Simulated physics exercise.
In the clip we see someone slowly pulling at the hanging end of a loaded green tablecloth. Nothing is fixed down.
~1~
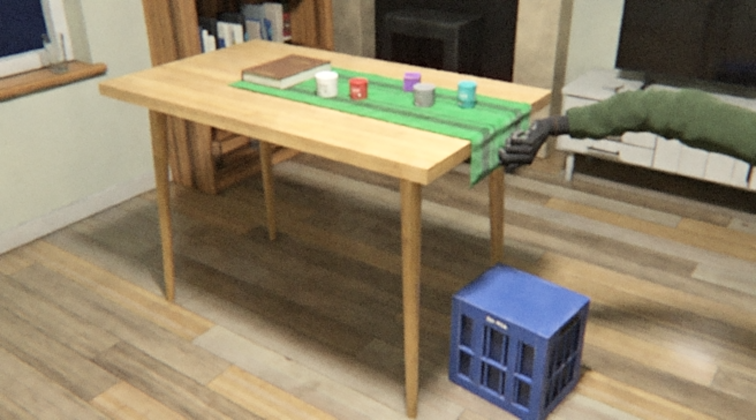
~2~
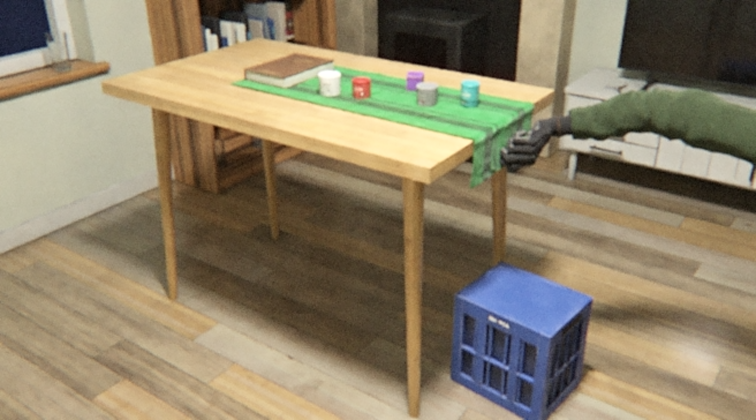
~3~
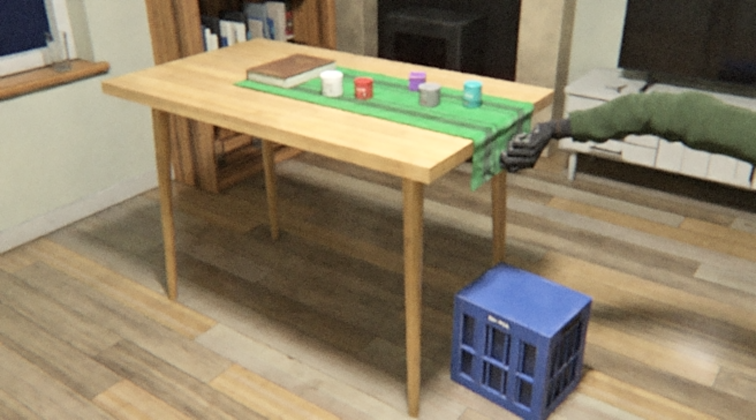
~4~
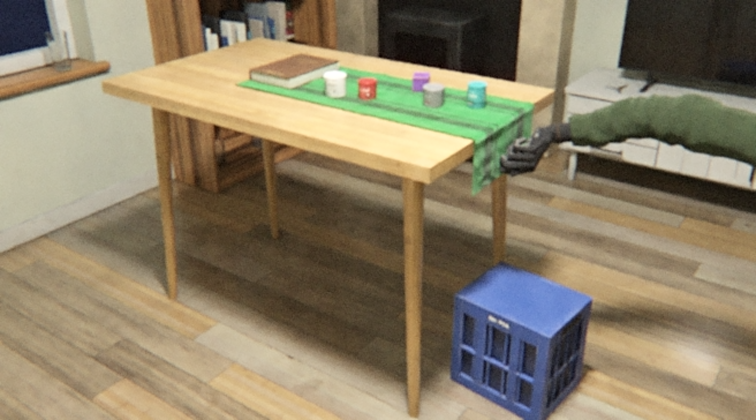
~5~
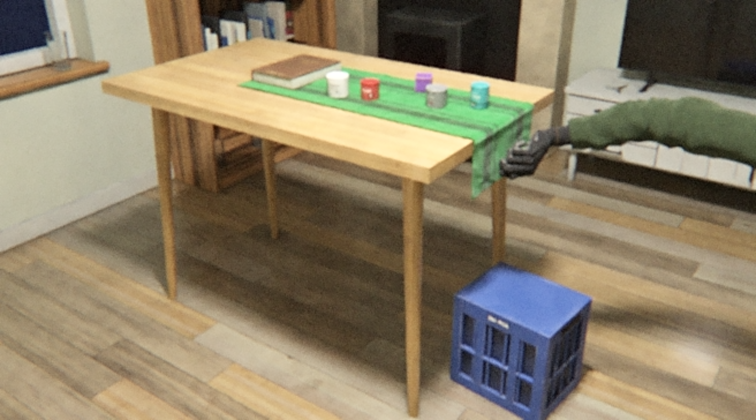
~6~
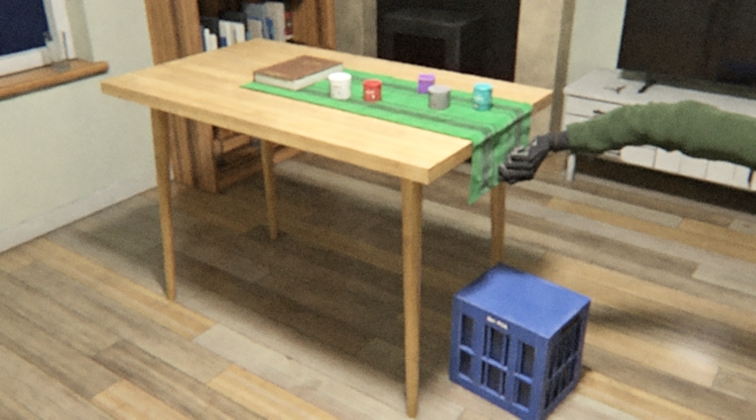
A gloved hand slowly tugged the hanging end of a green cloth on a wooden table, and the small colourful pots and the book on it slid slightly to the right, above a blue crate.
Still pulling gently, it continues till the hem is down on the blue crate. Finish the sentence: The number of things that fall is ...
The number of things that fall is three.
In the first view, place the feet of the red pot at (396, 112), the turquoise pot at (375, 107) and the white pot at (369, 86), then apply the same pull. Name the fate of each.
I reckon the red pot takes a fall, the turquoise pot takes a fall and the white pot hangs on.
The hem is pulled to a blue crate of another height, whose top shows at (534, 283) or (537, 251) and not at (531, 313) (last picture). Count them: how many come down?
The numbers are 2 and 1.
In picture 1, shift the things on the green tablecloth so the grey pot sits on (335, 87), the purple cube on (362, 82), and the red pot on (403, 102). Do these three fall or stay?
The grey pot does not fall; the purple cube survives; the red pot falls.
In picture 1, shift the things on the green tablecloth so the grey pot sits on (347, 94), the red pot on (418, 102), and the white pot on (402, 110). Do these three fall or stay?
The grey pot ends up still aboard; the red pot ends up knocked off; the white pot ends up knocked off.
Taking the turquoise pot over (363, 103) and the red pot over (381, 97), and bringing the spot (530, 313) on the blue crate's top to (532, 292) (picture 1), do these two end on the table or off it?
Turquoise pot stays, red pot stays.
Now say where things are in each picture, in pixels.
The first picture shows hem (470, 189); turquoise pot (468, 83); grey pot (424, 86); purple cube (412, 75); red pot (358, 80); white pot (326, 75); top of the crate (530, 313).
The second picture shows hem (470, 189); turquoise pot (471, 83).
The third picture shows hem (471, 192); grey pot (430, 86).
The fourth picture shows hem (472, 196); purple cube (421, 75); top of the crate (532, 312).
The fifth picture shows hem (472, 200); red pot (370, 81).
The sixth picture shows hem (469, 204); turquoise pot (484, 86); grey pot (440, 89); purple cube (427, 77); red pot (373, 82); white pot (340, 76).
Early on, hem near (499, 212); all still up.
Midway, hem near (497, 255); turquoise pot and grey pot gone.
Near the end, hem on the crate; turquoise pot, grey pot and purple cube gone.
Finally, hem on the crate; turquoise pot, grey pot and purple cube gone. It carries off three.
